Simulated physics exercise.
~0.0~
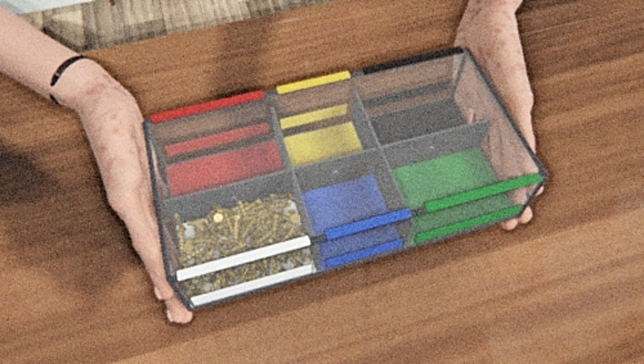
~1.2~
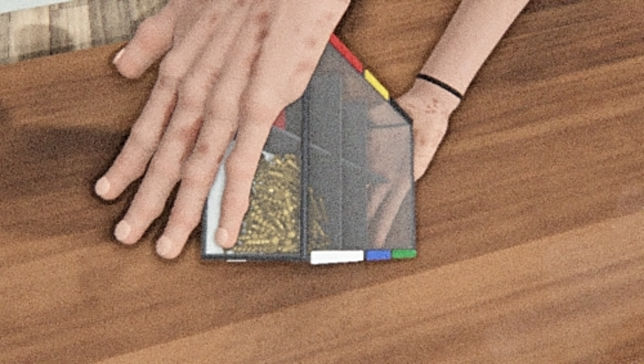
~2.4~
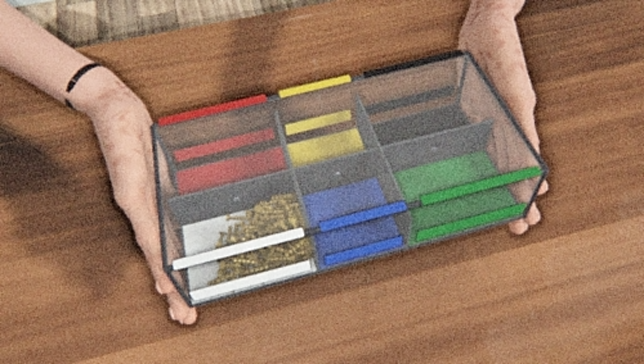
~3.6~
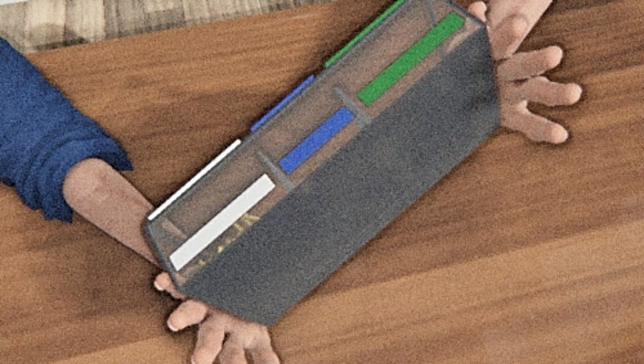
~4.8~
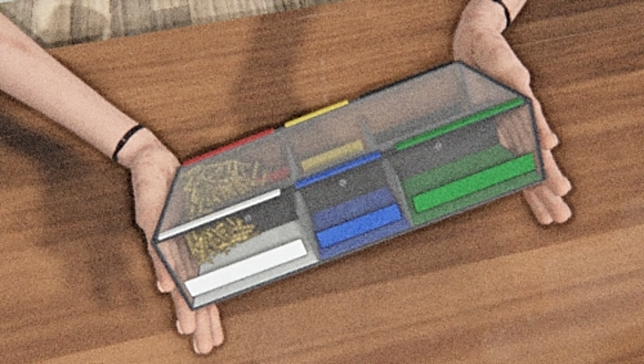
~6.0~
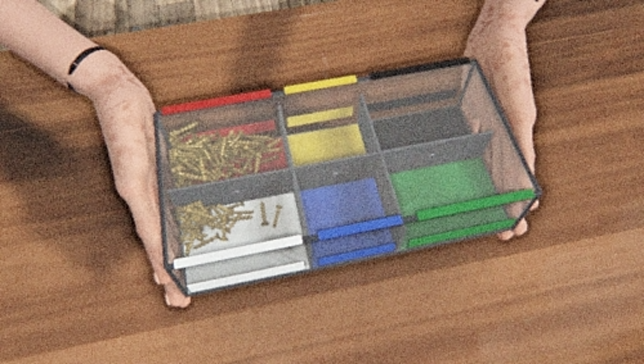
Over a wooden table, hands tilt a divided box twice, leaving screws in red and white compartments.
